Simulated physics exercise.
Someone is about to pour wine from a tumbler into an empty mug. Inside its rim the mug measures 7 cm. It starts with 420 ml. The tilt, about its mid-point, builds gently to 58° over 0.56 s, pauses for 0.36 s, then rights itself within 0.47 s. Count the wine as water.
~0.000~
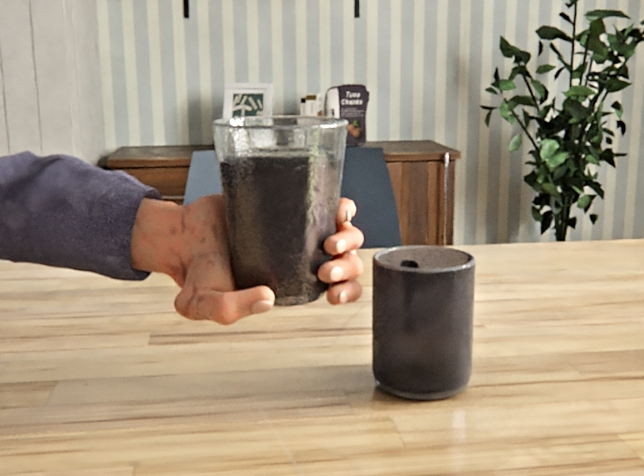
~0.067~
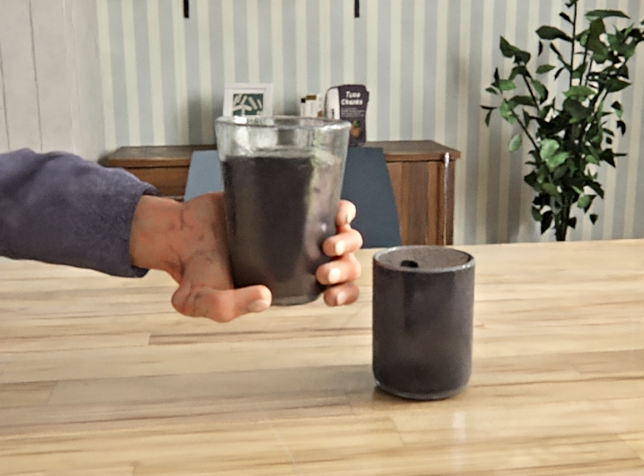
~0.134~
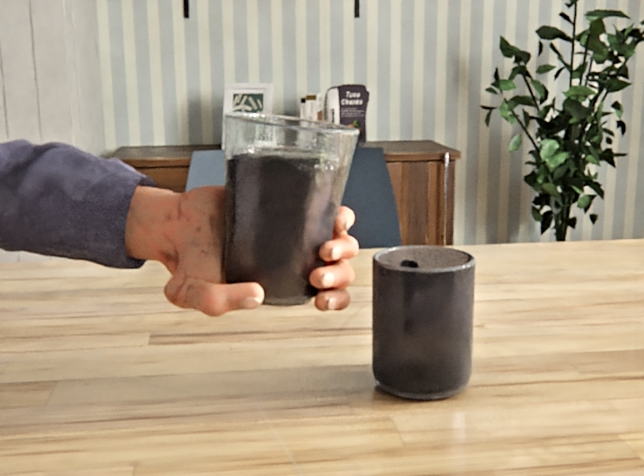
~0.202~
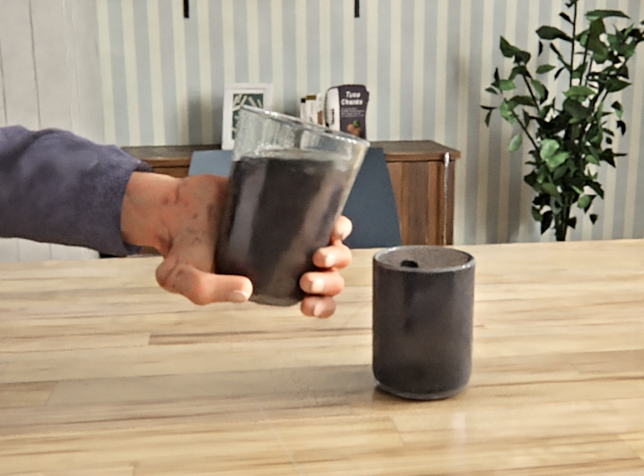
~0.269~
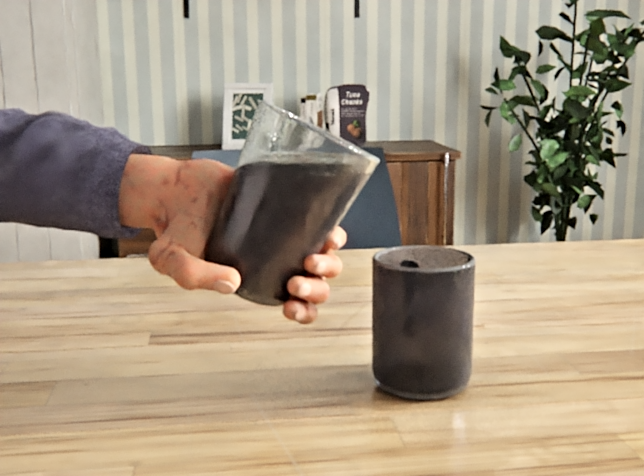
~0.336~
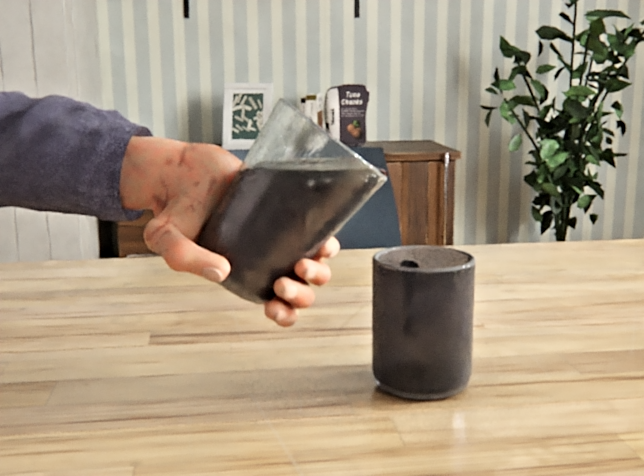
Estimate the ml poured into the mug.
About 130 ml.
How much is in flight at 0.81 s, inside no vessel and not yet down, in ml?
Some 15 ml.
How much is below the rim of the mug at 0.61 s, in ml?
Close to 40 ml.
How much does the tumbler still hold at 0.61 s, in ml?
Close to 350 ml.
Then, 0.61 s in, the tilt is 58° and the mug has 45 ml, the tumbler 345 ml, and 0 ml is on the table top.
Then, 0.81 s in, the tilt is 58° and the mug has 95 ml, the tumbler 305 ml, and 0 ml is on the table top.
Then, 1.02 s in, the tilt is 52° and the mug has 125 ml, the tumbler 285 ml, and 0 ml is on the table top.
Then, 1.25 s in, the tilt is 12° and the mug has 135 ml, the tumbler 285 ml, and 0 ml is on the table top.
Finally, the mug has 135 ml, the tumbler 285 ml, and 0 ml is on the table top.
